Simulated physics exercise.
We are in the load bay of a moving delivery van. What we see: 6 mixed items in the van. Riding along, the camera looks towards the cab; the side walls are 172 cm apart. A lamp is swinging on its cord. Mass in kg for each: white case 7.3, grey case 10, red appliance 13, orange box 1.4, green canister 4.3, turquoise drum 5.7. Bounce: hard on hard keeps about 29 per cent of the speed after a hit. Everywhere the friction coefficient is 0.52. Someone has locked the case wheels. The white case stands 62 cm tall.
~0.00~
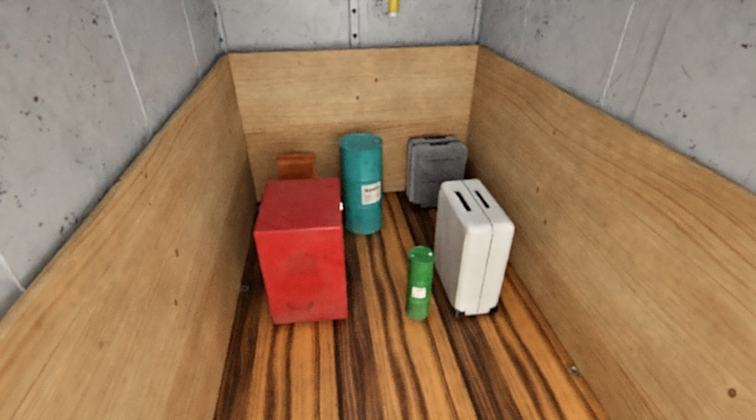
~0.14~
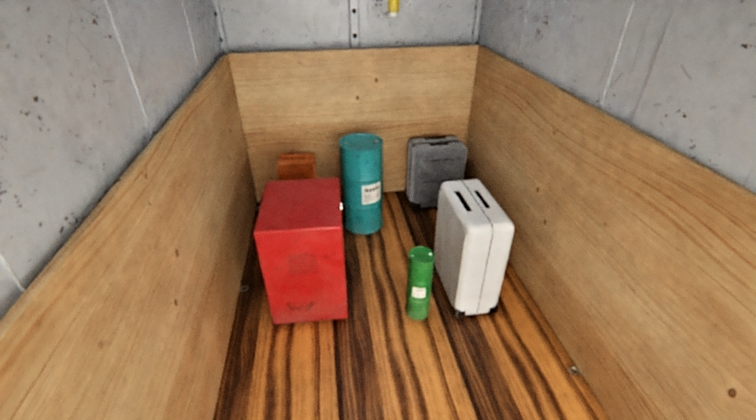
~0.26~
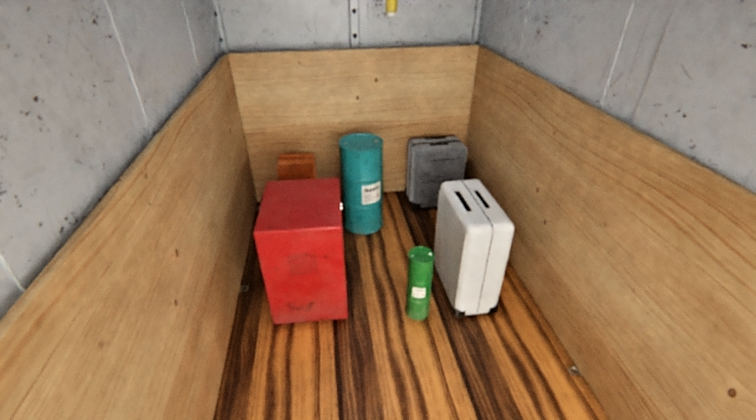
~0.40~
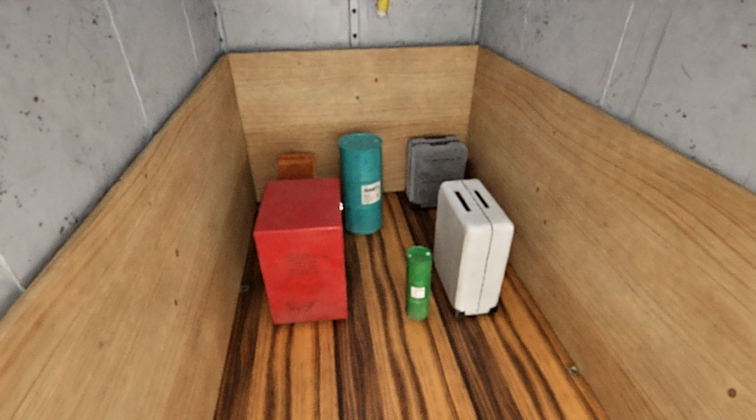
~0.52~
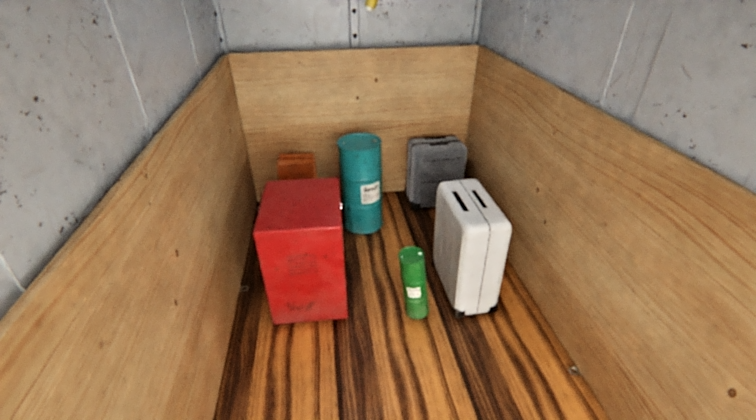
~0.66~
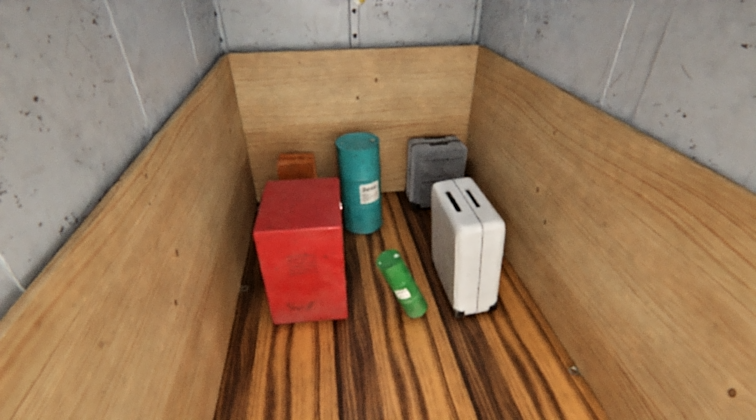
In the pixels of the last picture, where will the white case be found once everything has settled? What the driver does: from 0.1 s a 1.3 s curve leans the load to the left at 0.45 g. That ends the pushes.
At (377, 273).
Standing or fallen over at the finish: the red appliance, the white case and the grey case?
Well, the red appliance holds steady, the white case tumbles down, and the grey case holds steady.
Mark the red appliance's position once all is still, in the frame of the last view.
I'd put it at around (272, 253).
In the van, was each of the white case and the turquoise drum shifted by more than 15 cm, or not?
Here the white case moves off, and the turquoise drum moves off.
After 0.96 s, push 0.45 g left; white case 29° off upright near (440, 247); green canister on its side; turquoise drum 9° off upright.
After 1.16 s, push 0.43 g left; white case on its side near (397, 264); green canister on its side; turquoise drum 23° off upright.
After 1.46 s, steady run; white case on its side near (376, 272); turquoise drum 75° off upright; green canister on its side.
In the end (3.3 s), toppled in the van, white case, green canister and turquoise drum; not toppled but over 15 cm from the start, red appliance; the other 2 under 15 cm from the start. At the end, from the last picture's camera, white case near (377, 273).
